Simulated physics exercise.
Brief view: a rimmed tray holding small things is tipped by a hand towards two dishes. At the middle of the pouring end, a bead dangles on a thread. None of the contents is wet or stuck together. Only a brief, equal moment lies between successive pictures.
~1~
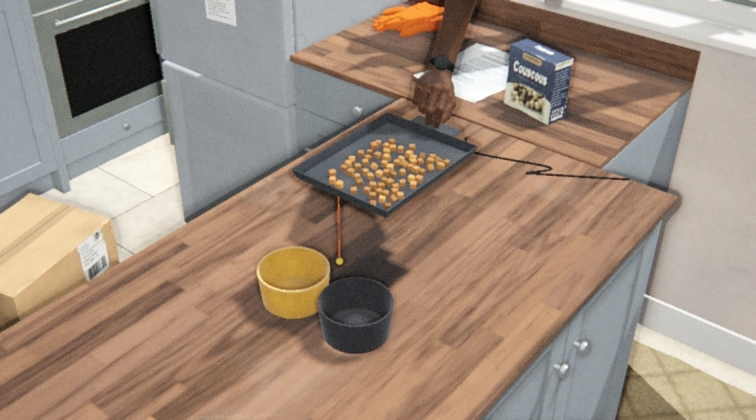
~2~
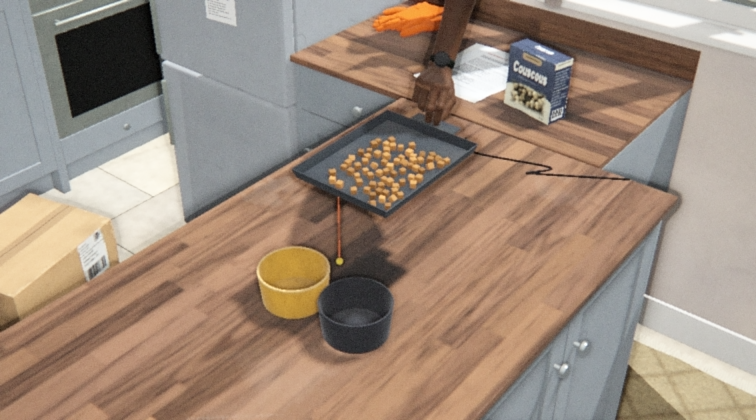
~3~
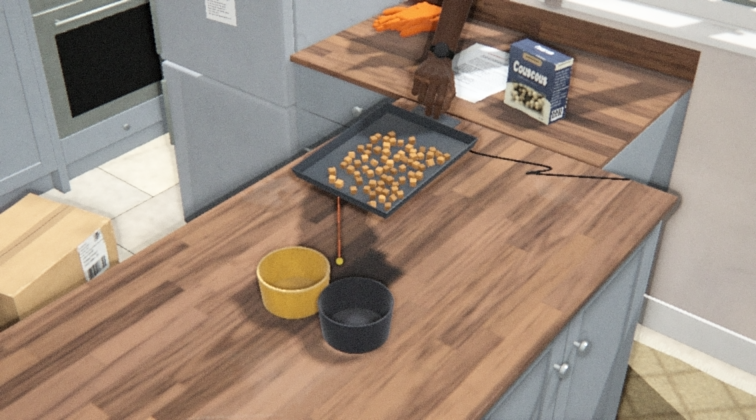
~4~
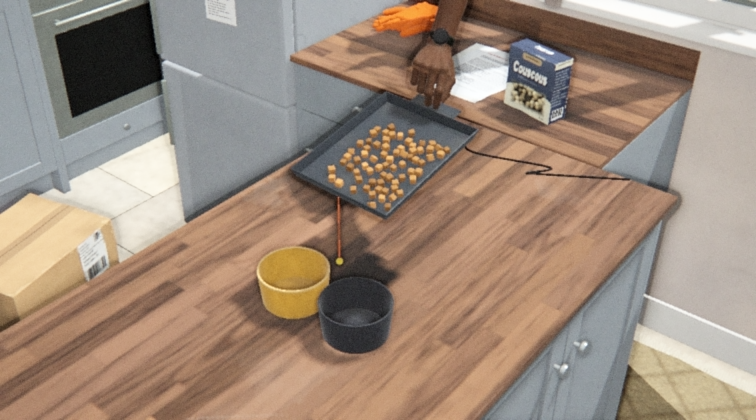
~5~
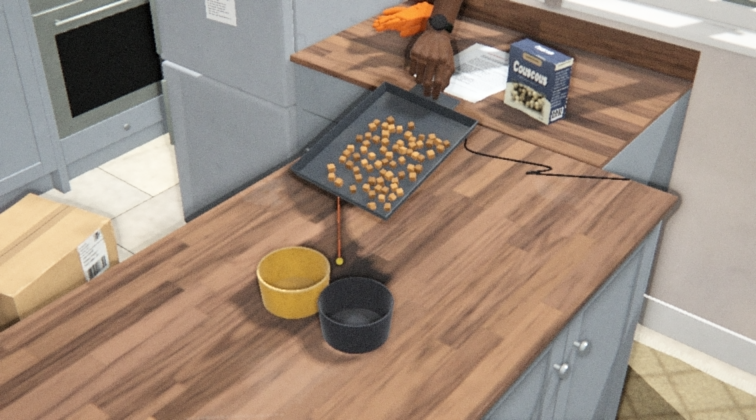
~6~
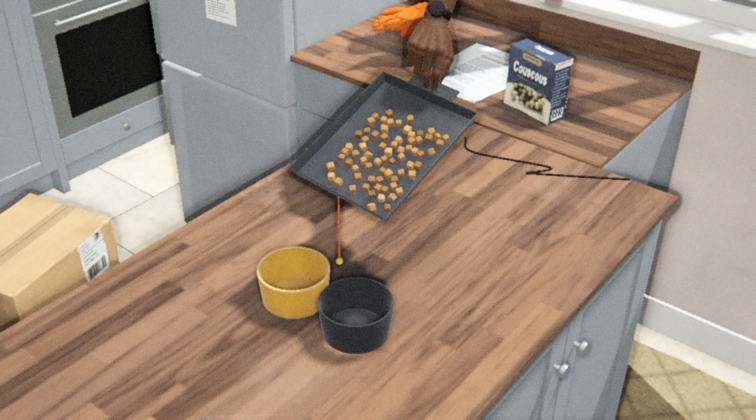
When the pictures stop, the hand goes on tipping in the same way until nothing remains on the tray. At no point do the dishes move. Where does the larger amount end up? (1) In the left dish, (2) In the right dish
2, in the right dish.
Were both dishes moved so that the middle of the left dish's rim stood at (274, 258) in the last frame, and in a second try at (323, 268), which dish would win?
Results - the dish on the right side first, the dish on the right side second.
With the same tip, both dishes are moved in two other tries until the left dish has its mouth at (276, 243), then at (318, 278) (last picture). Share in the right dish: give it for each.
In turn 30 and 60 in a hundred.
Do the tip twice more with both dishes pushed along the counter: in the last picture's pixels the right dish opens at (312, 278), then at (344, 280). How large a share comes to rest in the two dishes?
You'd get 20 per cent first and 40 per cent second.
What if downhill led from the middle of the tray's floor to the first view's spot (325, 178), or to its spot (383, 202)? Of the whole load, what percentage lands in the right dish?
About 0 and 60 per cent.
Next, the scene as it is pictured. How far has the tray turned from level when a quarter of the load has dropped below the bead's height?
About 115 degrees.
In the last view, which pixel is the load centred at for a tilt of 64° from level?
Look close to (365, 189) in the last picture.
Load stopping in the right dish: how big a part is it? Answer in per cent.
Roughly 80 percent.
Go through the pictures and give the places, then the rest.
The first frame shows corners of the pouring end at (296, 168) and (386, 208), level; middle of the load at (386, 173), brown sugar cubes; left dish at (270, 299); right dish at (332, 333); bead on its thread at (340, 261).
The second frame shows corners of the pouring end at (296, 168) and (386, 209), level; middle of the load at (386, 172).
The third frame shows corners of the pouring end at (296, 168) and (386, 210), tipped barely, lowest at the right corner; middle of the load at (386, 169).
The fourth frame shows corners of the pouring end at (295, 167) and (385, 212), tipped a little, lowest at the right corner; middle of the load at (385, 166).
The fifth frame shows corners of the pouring end at (295, 167) and (385, 213), tipped clearly, lowest at the right corner; middle of the load at (385, 162).
The sixth frame shows corners of the pouring end at (294, 167) and (385, 215), tipped clearly, lowest at the right corner; middle of the load at (384, 159), a small part on the move; left dish at (270, 299); right dish at (332, 333).
Soon after the last picture, tray tipped steeply; all on the tray.
A little later, tray tipped past a quarter turn; nearly all on the tray; a stray few in the right dish.
Later still, tray tipped past a quarter turn; most in the right dish; a small part in the left dish; a small part outside both.
At rest, tray tipped past a quarter turn; most in the right dish; a small part in the left dish; a small part outside both.
